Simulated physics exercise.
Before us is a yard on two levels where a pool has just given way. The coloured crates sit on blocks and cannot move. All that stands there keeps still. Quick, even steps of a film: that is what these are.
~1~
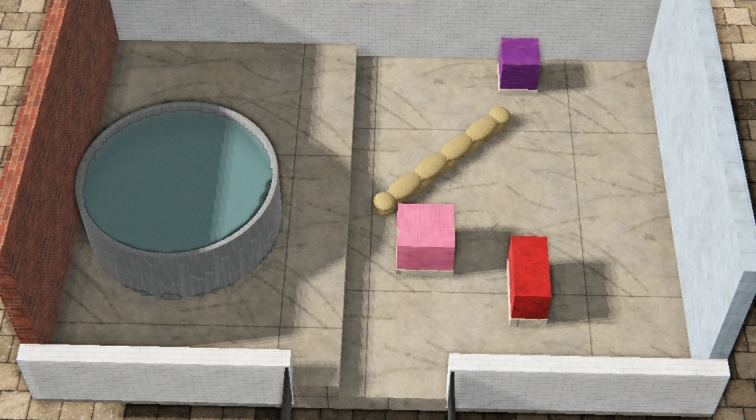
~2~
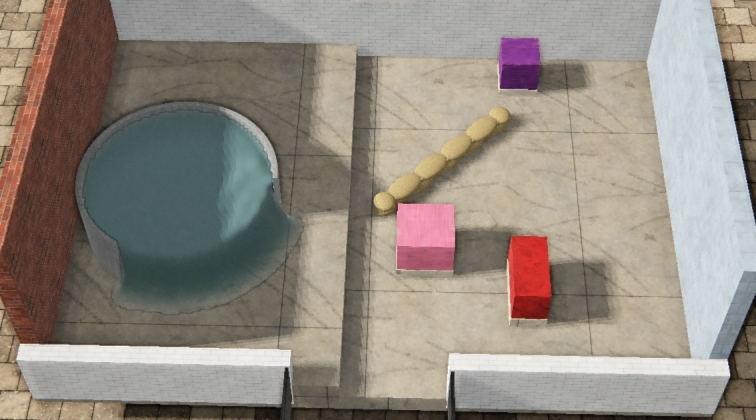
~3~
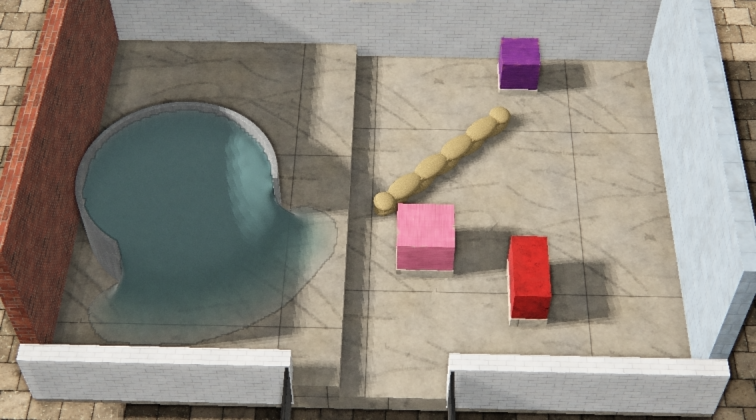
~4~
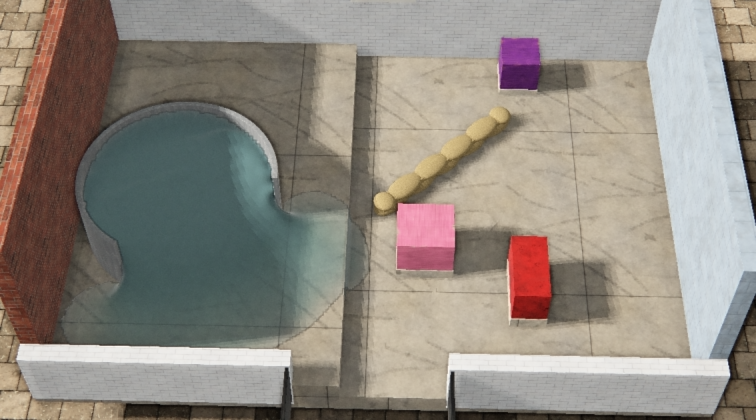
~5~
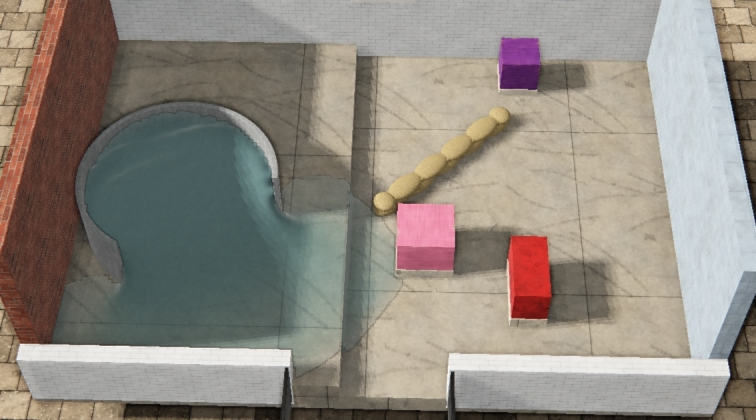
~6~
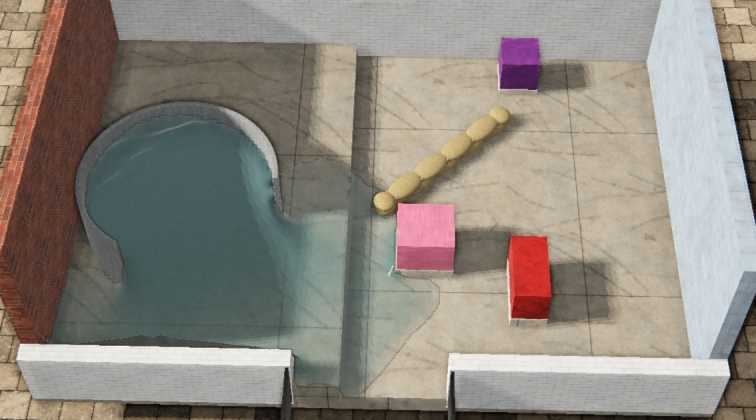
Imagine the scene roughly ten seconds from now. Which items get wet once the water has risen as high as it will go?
As I see it, red crate: Touched; purple crate: Touched; pink crate: Touched.
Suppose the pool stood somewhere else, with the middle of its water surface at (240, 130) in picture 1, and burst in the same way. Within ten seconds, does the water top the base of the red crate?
The red one stays clear.
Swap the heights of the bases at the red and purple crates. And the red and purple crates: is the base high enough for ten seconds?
My reading: Red crate ends up wet, purple crate takes water.
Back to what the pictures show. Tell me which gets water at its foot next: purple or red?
The red crate.
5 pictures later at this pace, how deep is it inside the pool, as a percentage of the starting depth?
Estimate: Around 48 per cent.
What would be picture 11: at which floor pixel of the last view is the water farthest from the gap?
About at (601, 386).
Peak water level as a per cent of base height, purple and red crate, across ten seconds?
About 190 percent and about 180 percent.
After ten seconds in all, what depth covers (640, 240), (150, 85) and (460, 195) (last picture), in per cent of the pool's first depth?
In the order asked, some 16, 2 and 10 in a hundred.
A moment on, water covers 30 % of the floor; the red crate water round its plinth, the purple crate not reached, the pink crate water round its plinth.
Next, water covers 35 % of the floor; the red crate water round its plinth, the purple crate not reached, the pink crate water round its plinth.
Then, water covers 55 % of the floor; the red crate water round its plinth, the purple crate not reached, the pink crate water round its plinth.
Later, water covers 85 % of the floor; the red crate water round its plinth, the purple crate water round its plinth, the pink crate water round its plinth.
In the end, water covers 85 % of the floor; the red crate was topped, the purple crate was topped, the pink crate was topped.
